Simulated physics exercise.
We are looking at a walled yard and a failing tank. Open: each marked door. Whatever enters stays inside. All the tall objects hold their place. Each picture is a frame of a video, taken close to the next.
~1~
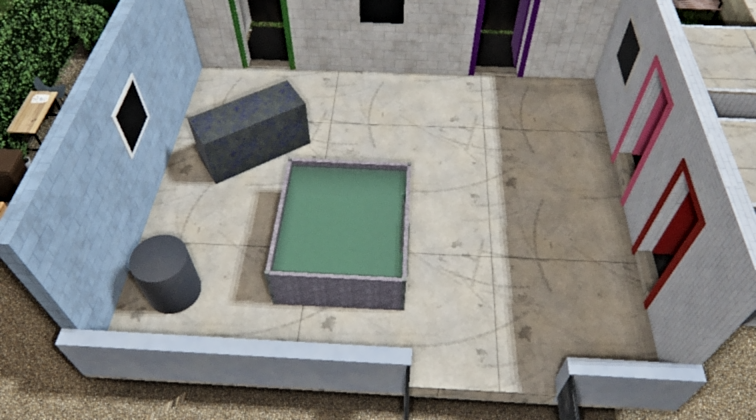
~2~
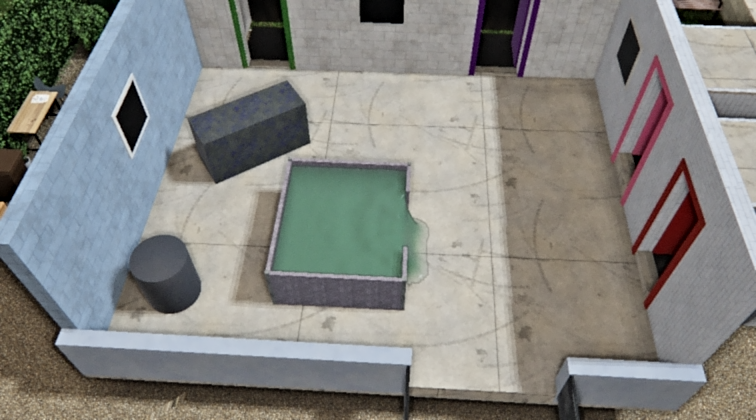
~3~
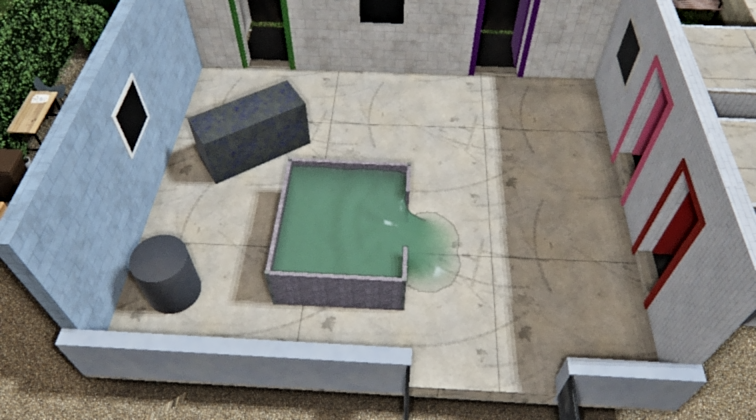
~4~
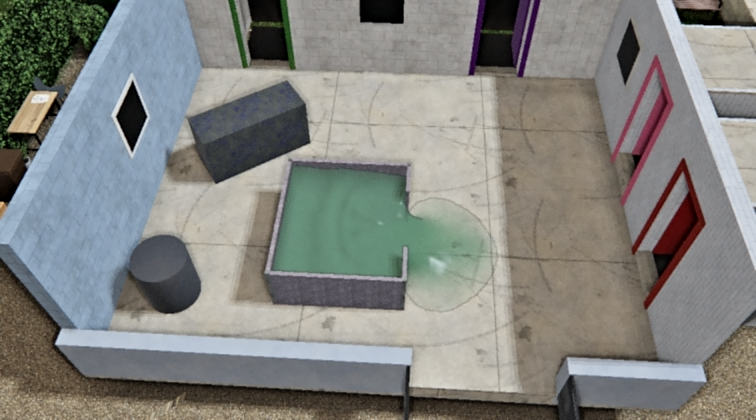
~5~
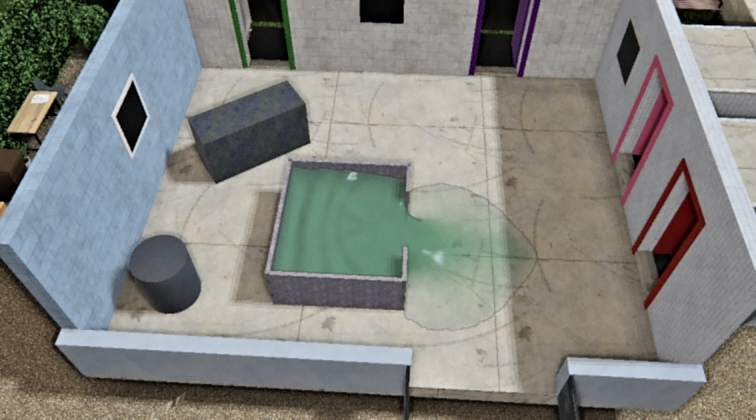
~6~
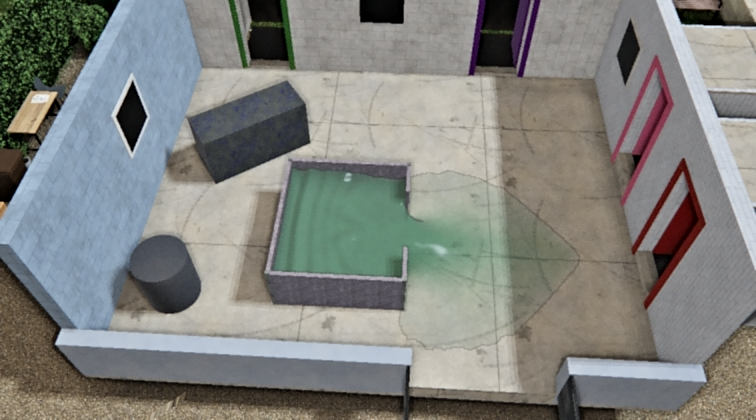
A walled yard with a pale, stained concrete floor is seen from high above by a still camera. A low grey-walled tank of green water sits near the middle, with a dark grey block and cylinder to its left, green and purple doorways behind, and pink and red ones at right. The tank's right wall opens, and green water pours out rightward, fanning widely across the floor while ripples cross the tank.
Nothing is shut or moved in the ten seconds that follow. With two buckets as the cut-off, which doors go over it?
Door by door: The purple door goes over two buckets; the red door goes over two buckets; the pink door stays within two buckets; the green door stays within two buckets.
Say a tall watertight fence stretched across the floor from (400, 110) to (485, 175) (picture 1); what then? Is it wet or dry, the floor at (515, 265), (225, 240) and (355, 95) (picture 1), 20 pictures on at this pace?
Results in sequence: Swamped / bone-dry / bone-dry.
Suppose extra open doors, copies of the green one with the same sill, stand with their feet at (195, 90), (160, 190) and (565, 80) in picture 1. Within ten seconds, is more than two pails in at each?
Same order as asked - stays within the limit, stays within the limit and exceeds the limit.
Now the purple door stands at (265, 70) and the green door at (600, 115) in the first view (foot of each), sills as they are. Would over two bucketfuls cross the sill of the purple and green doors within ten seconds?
As I see it, the purple door remains below the limit, and the green door crosses the limit.
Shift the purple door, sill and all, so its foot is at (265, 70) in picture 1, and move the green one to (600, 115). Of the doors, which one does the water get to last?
Answer: The door marked purple.
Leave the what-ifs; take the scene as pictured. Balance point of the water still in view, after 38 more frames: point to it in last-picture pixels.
My reading is close to (479, 216).
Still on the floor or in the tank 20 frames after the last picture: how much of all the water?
Near 94 percent, give or take.
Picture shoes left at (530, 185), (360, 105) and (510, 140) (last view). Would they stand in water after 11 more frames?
In that order the points end up soaked, high and dry and soaked.
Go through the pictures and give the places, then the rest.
In the first frame, the tank at (343, 218) is whole and still.
In the second frame, the front is at (416, 279), out from the gap at (404, 238).
In the third frame, the front is at (449, 277), out from the gap at (404, 240).
In the fourth frame, water pours out at (404, 241) and has run to (493, 258).
In the fifth frame, the front is at (533, 259), out from the gap at (404, 240).
In the sixth frame, water pours out at (404, 241) and has run to (573, 261).
A moment on, water covers 30 % of the floor; the purple door not reached, the red door under two buckets in, the pink door not reached, the green door not reached.
Next, water covers 35 % of the floor; the purple door not reached, the red door over two buckets in, the pink door wet at the sill, nothing in, the green door not reached.
Then, water covers 35 % of the floor; the purple door wet at the sill, nothing in, the red door far over two buckets in, the pink door wet at the sill, nothing in, the green door not reached.
Later, water covers 55 % of the floor; the purple door under two buckets in, the red door far over two buckets in, the pink door wet at the sill, nothing in, the green door not reached.
In the end, water covers 85 % of the floor; the purple door over two buckets in, the red door far over two buckets in, the pink door wet at the sill, nothing in, the green door wet at the sill, nothing in.
